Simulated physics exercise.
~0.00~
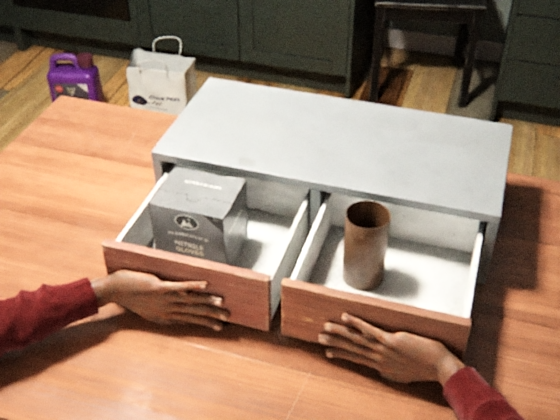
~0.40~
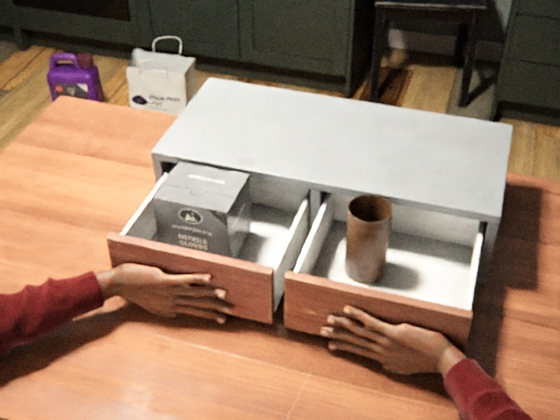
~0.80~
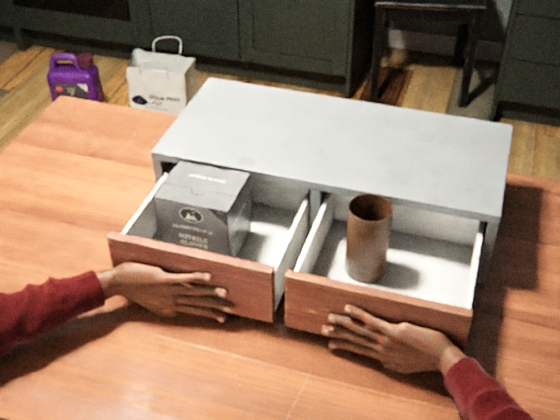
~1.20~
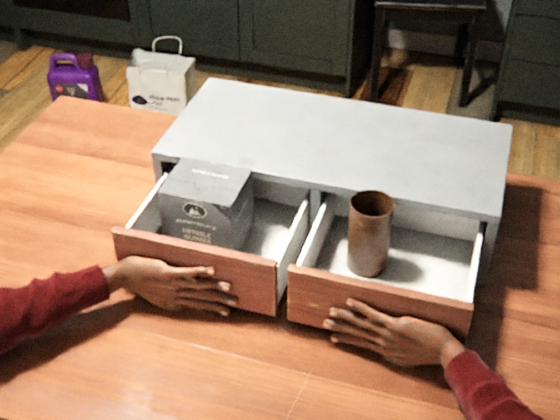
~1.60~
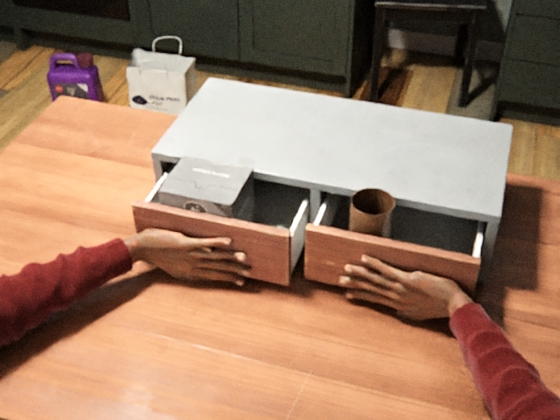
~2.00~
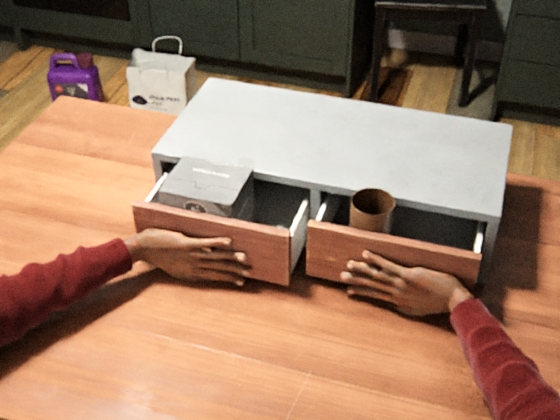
Two hands pushed in both open drawers of a low grey cabinet on a wooden table, the left holding a grey box and the right an upright brown cylinder, but both drawers stopped partway and stayed ajar with the hands still against them.
